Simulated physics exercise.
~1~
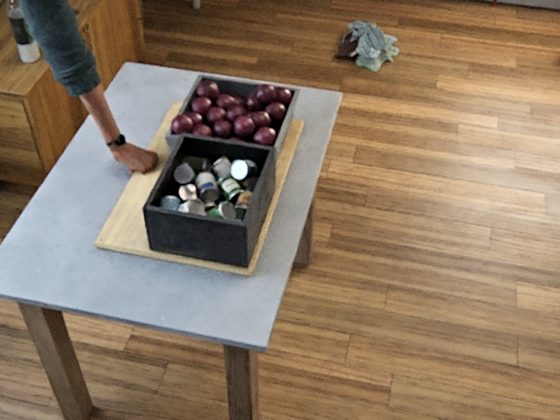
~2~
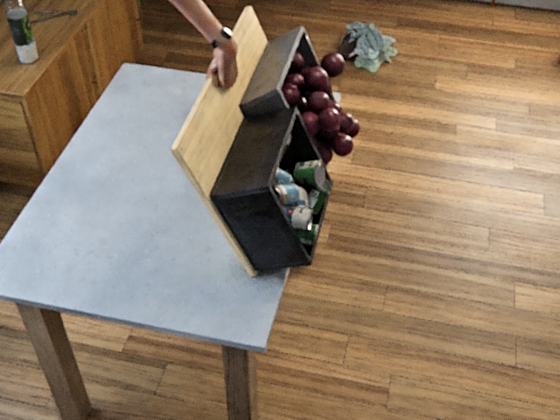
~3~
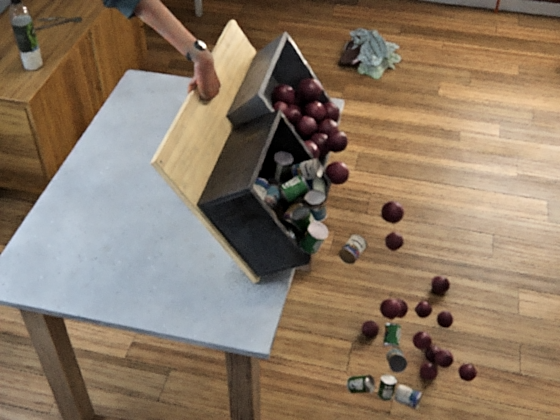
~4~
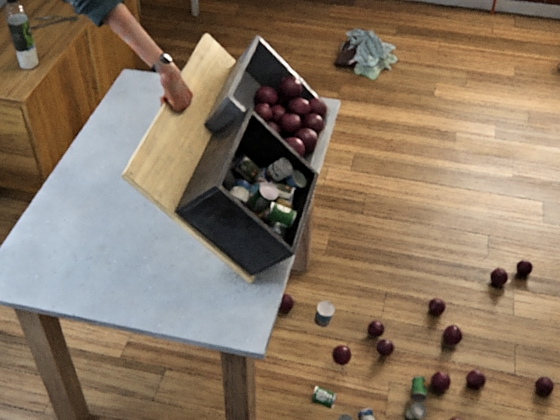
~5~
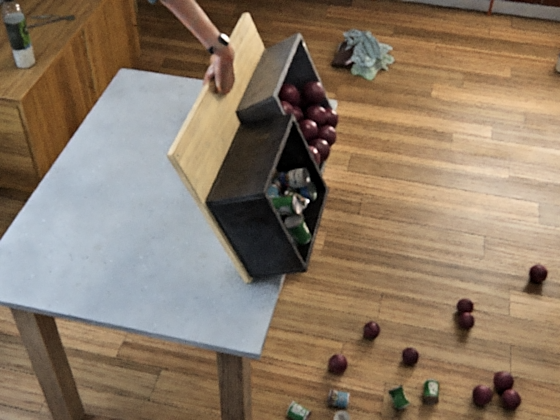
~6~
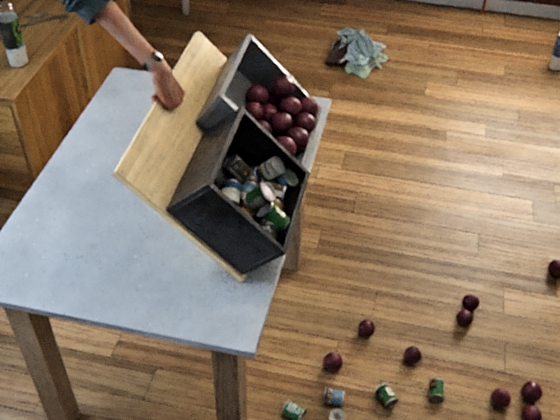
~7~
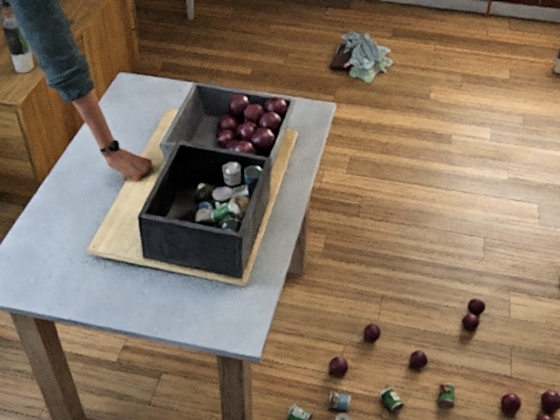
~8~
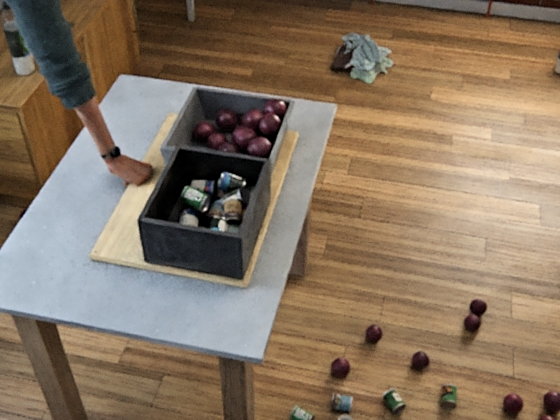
Dark red onions and small tins tumbled onto the wooden floor as a hand tipped up a board holding two crates, eased it partway down and raised it again, then laid it flat on the table with both crates still partly filled.
